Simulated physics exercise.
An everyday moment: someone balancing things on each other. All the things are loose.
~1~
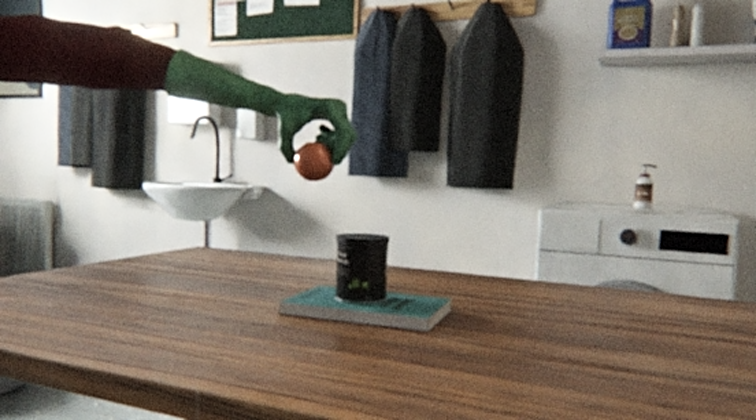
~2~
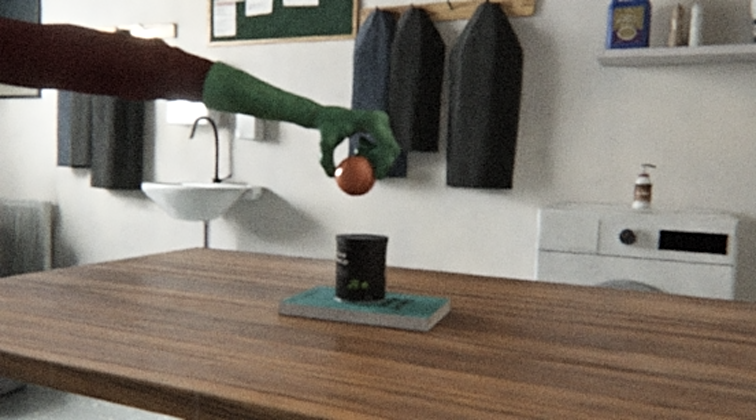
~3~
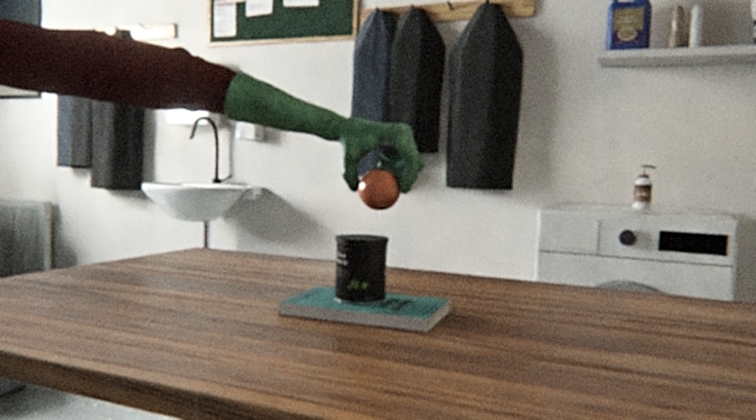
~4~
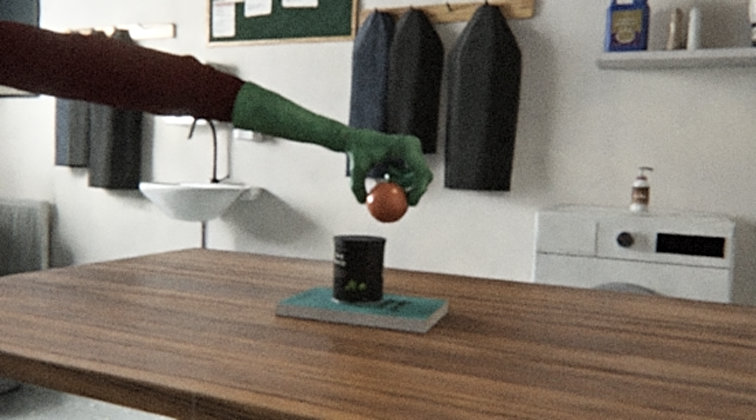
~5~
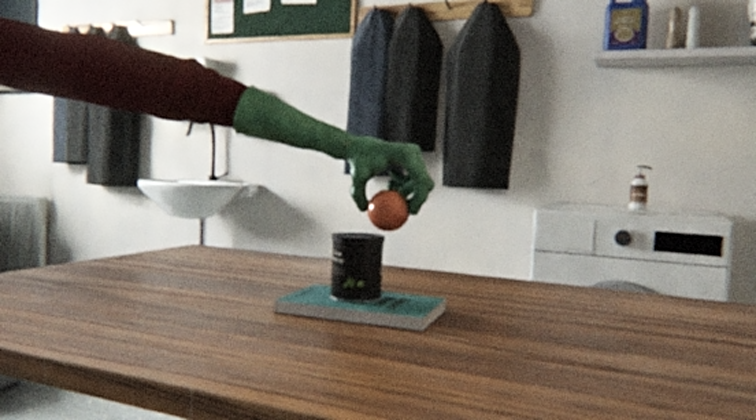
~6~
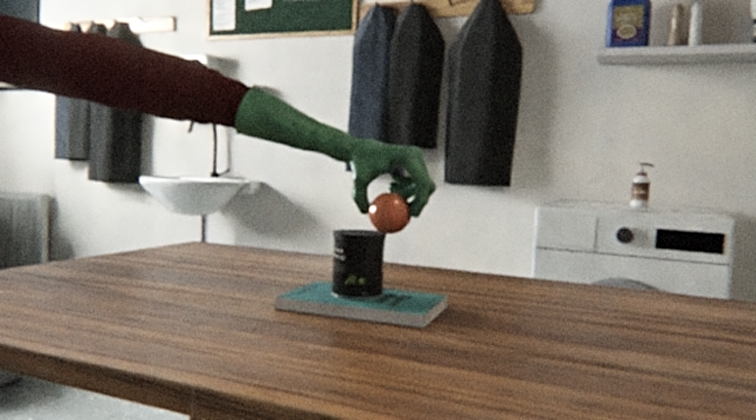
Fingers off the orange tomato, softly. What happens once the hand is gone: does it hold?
Here the pile gives way.
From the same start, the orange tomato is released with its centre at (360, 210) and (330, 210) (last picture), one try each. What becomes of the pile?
In the first case it stays up; in the second case it gives way.
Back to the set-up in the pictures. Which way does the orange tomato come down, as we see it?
It goes to the right.
Then, 0.40 s after the last picture, orange tomato rolled a little near (402, 224).
Then, 0.50 s after the last picture, orange tomato now fallen.
Then, 0.60 s after the last picture, things are still on the move.
At rest, fallen, orange tomato; the other 2 in place. Seen from the same camera at the end, orange tomato near (422, 282). The pile loses its balance.
